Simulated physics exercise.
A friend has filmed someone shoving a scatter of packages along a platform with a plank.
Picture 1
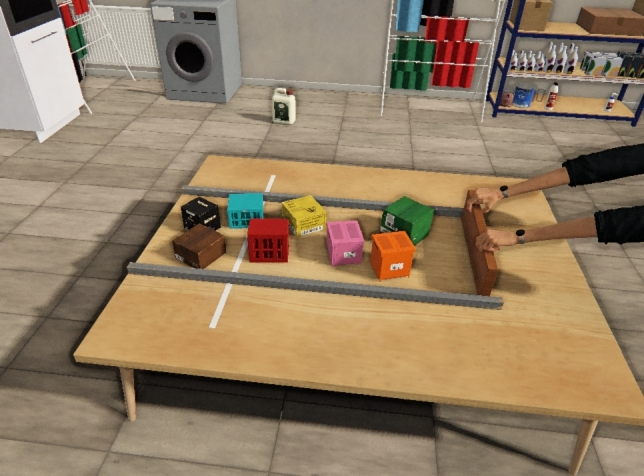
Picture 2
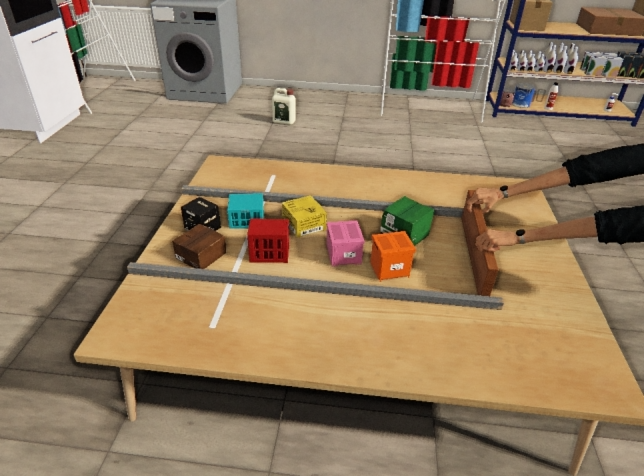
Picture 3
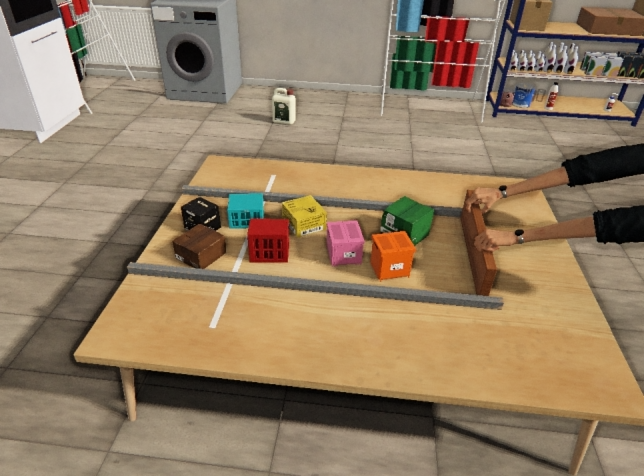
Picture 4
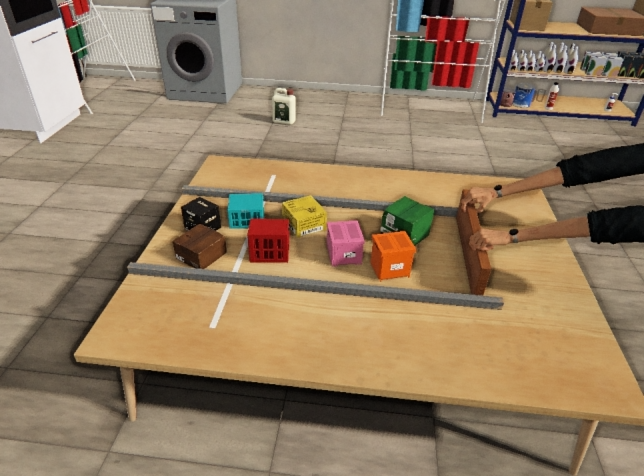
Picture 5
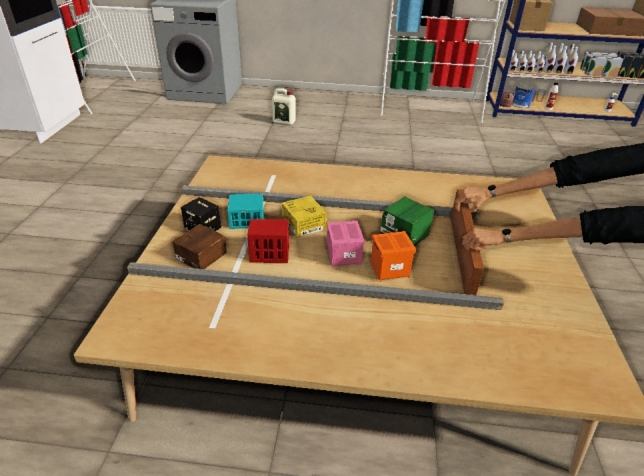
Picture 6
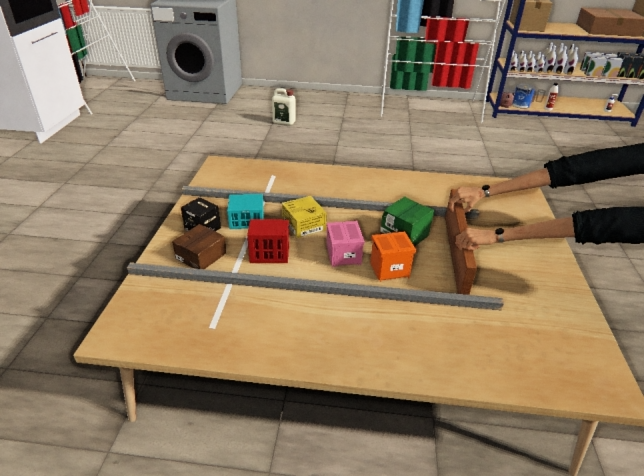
A wooden plank, gripped by two hands at the right of a table, slides slightly left between two grey rails toward a scatter of eight colourful boxes and crates. The arms follow it, narrowing the gap to the green and orange ones, while the boxes stay practically still around the white tape line.
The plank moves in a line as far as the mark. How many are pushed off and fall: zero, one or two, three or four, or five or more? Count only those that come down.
Here the number that fall off is one or two.
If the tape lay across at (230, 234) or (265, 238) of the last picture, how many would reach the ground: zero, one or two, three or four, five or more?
Taking them in turn, three to four; one or two.
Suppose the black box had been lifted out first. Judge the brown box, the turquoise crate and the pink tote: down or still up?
The brown box is lost, the turquoise crate stays on, the pink tote remains up.
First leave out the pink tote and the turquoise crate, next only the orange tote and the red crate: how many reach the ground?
First 0, then 0.
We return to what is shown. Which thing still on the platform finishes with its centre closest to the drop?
Foremost is the turquoise crate.
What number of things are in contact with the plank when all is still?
It touches 2.
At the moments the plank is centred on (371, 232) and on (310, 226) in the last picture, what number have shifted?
First 3, then 7.
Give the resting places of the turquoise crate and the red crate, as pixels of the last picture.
First (183, 196), then (161, 231).
A little later, none off yet; black box at rest near (201, 218); brown box at rest near (200, 247); turquoise crate at rest near (246, 211).
Next, none off yet; black box at rest near (199, 218); brown box shifted about its own width near (158, 248); turquoise crate shifted about its own width near (213, 204).
When it is over, the number that fall off is one or two; down, brown box.
